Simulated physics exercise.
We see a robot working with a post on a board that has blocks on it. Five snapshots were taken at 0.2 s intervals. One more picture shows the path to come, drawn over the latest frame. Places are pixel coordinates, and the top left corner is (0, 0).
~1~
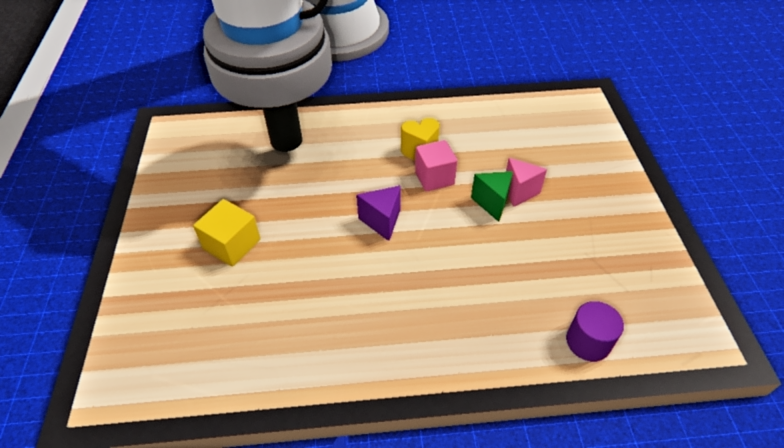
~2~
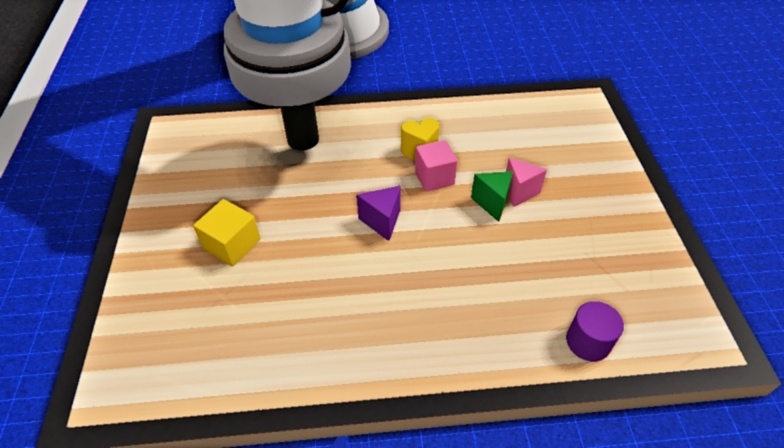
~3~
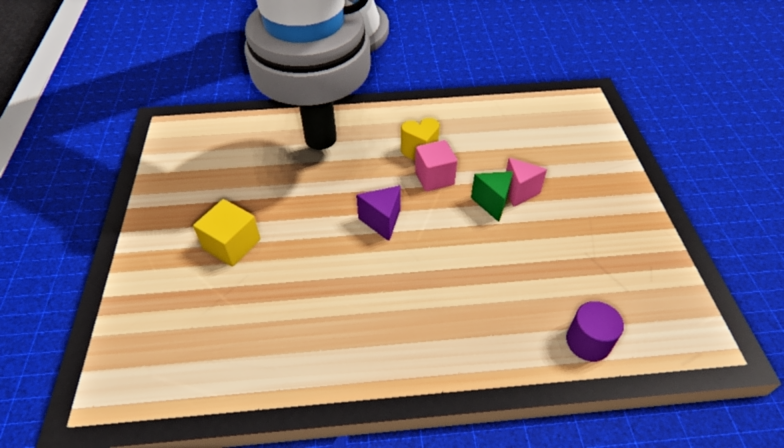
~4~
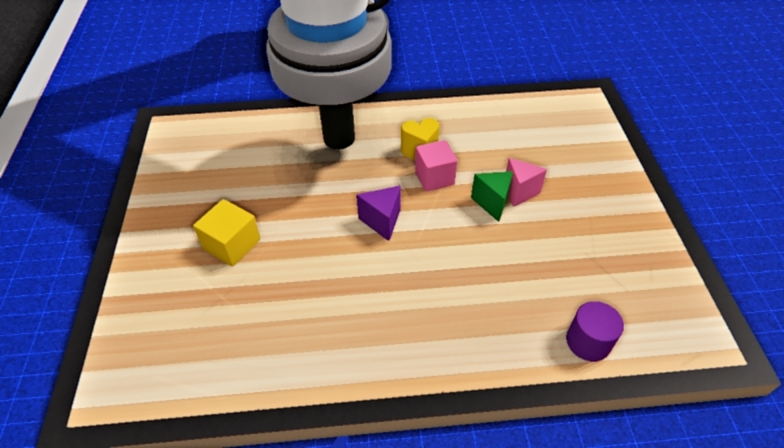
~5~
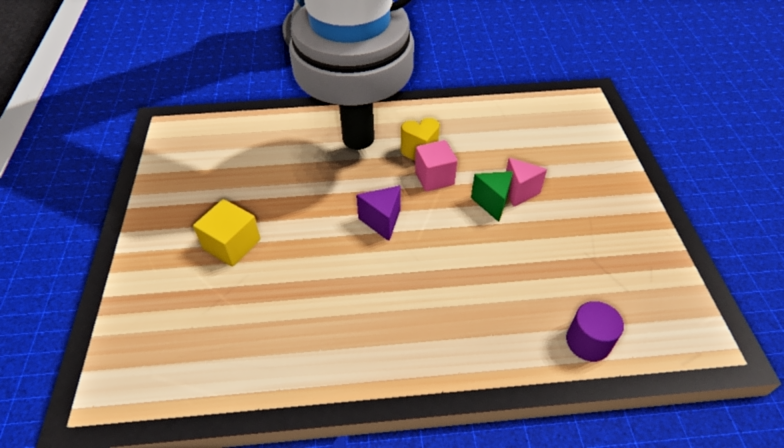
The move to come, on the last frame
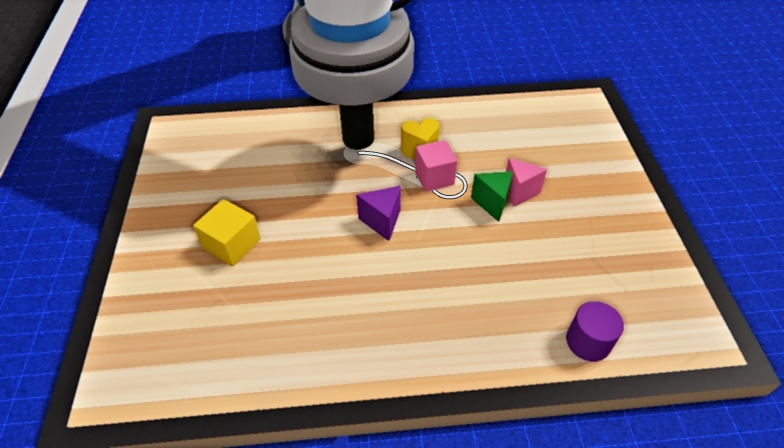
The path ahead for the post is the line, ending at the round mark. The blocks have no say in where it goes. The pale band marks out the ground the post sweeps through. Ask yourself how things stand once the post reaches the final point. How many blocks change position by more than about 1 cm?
This push will displace three or more blocks.
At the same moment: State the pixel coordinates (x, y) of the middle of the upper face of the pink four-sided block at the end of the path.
It comes to (490, 171).
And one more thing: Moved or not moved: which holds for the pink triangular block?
It keeps its spot.
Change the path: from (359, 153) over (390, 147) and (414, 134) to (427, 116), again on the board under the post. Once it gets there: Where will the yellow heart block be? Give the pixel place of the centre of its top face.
The answer is (442, 125).
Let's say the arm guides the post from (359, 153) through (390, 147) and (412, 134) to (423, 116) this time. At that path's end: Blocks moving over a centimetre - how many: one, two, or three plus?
Just one will move.
Path on the board, from (359, 153) via (405, 165), ending at (449, 185).
On the path given first. One third of the way, post at (391, 145); yellow heart block at (425, 127).
Two thirds of the way, post at (421, 159); yellow heart block at (438, 127), turned 25° anticlockwise; pink four-sided block at (457, 160).
At the end, post at (450, 172); purple triangular block in place; yellow heart block at (438, 127), turned 25° anticlockwise; pink four-sided block at (490, 171), turned 20° anticlockwise; green triangular block at (509, 189), turned 30° anticlockwise; pink triangular block in place.
